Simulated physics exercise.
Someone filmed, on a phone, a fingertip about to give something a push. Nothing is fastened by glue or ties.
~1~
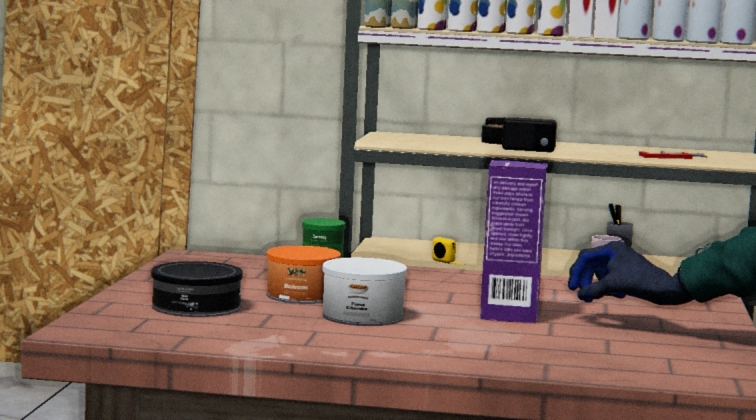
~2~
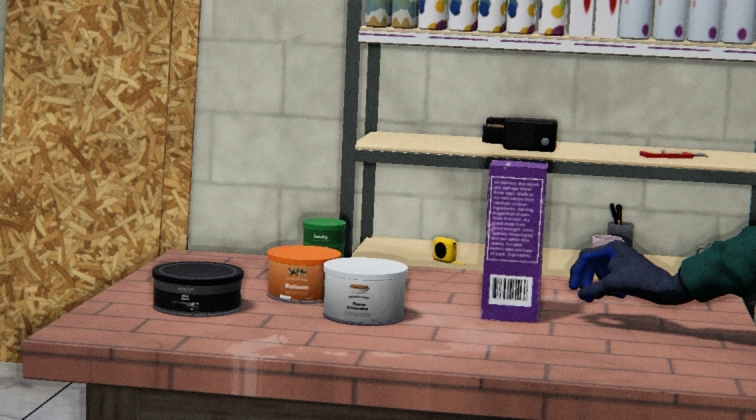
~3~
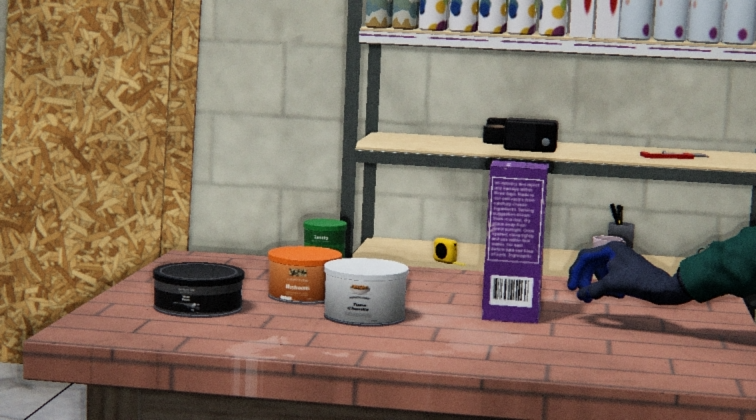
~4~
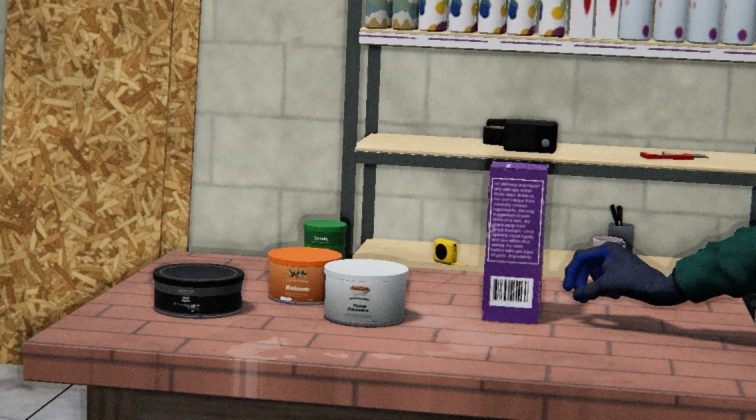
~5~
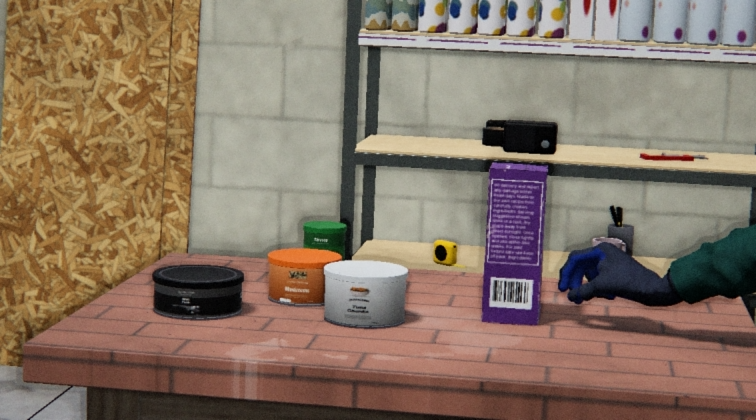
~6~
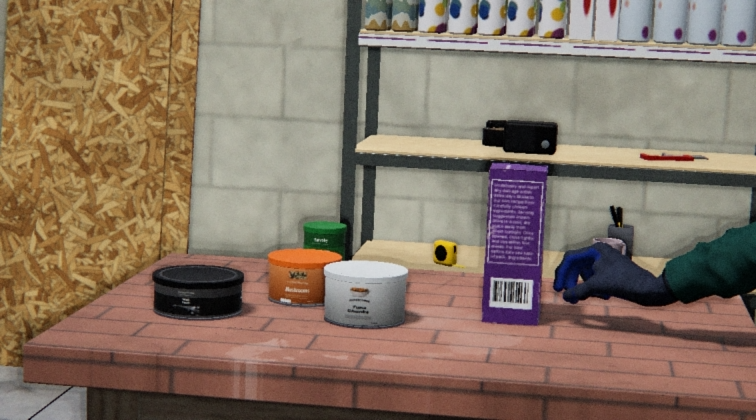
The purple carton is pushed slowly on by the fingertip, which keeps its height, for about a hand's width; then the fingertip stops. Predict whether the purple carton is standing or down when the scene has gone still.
Standing.
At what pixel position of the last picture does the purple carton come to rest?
It finishes at around (428, 238).
Then, 0.40 s past the last view, purple carton displaced a little near (500, 242).
Then, 0.70 s past the last view, purple carton displaced about its own width near (476, 242).
Then, 1.00 s past the last view, purple carton displaced about its own width near (452, 240).
Then, 1.30 s past the last view, purple carton displaced about its own width near (429, 237).
Finally, moved from the start, purple carton. Final places as the last picture's camera would see them, purple carton near (428, 237).
